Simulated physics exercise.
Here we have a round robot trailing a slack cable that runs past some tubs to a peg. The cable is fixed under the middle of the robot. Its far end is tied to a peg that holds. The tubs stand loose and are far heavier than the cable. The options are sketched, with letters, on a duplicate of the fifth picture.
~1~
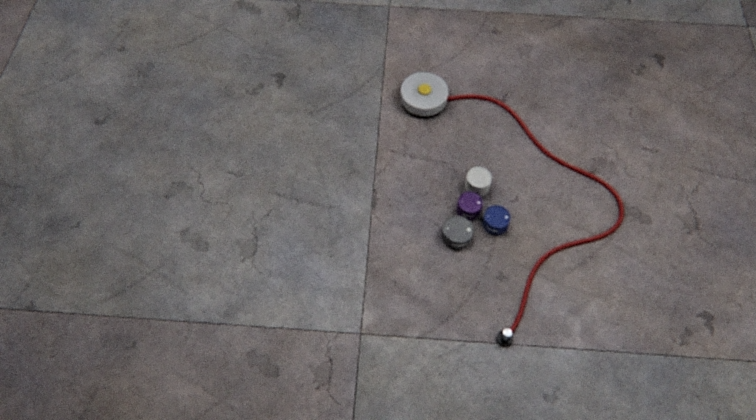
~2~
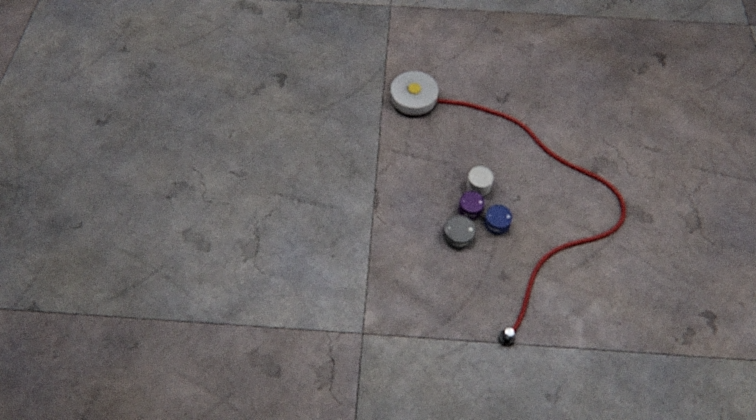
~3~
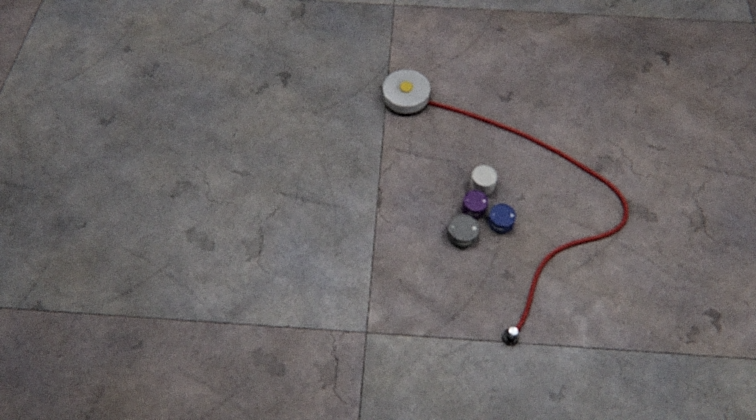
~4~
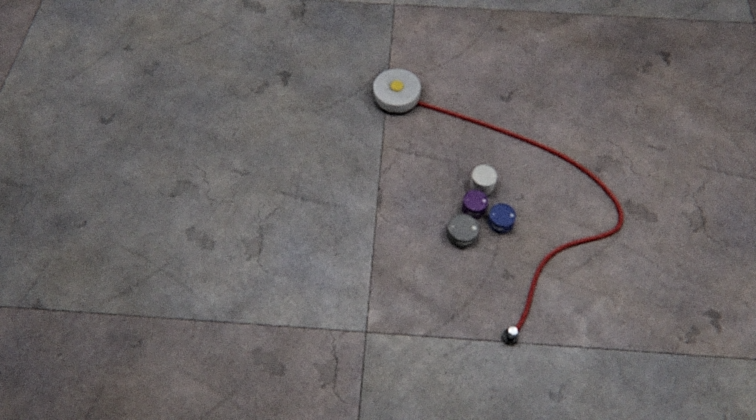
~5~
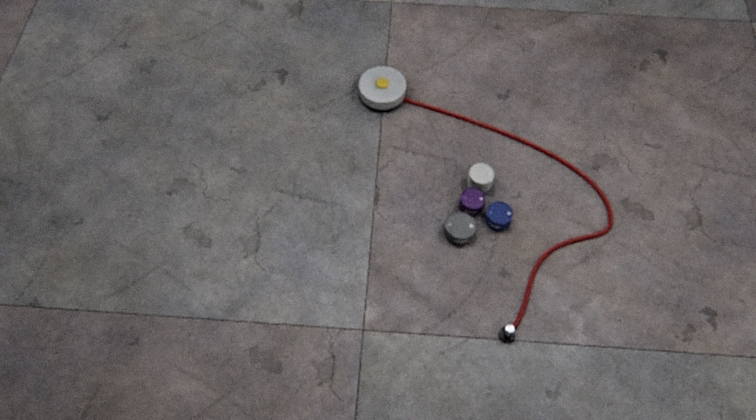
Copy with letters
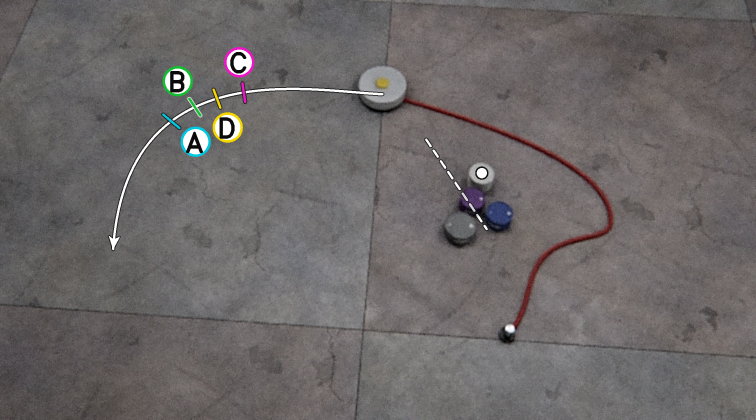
A round pale robot with a yellow centre slides slowly a short way left across the tiled floor, drawing the red cord behind it straighter, while the small peg and four white, purple, blue and grey tubs stay put.
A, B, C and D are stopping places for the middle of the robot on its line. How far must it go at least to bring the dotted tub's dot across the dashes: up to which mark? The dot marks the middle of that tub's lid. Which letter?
At B, and not before.
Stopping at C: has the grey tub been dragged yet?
By then, no.
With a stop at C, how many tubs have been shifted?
The count is none.
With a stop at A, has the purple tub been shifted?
Yes.
On the marked copy, A at (171, 121); B at (195, 107); C at (244, 92); D at (217, 99); the dashed line at (455, 183); the route from (383, 94) via (198, 105) to (113, 249); the white dot at (482, 173).
Taking B. A third of the way, robot (317, 84); white tub (481, 178).
Two thirds of the way, robot (248, 86); white tub (481, 178).
When it is over, robot (193, 102); purple tub (467, 207); white tub (444, 197); grey tub (457, 230); blue tub (484, 224); the dot on the white tub is over the dashed line.
As for the rest, A does it too, but is farther than needed; C leaves the dotted tub short, at (481, 178); D leaves the dotted tub short, at (463, 185).
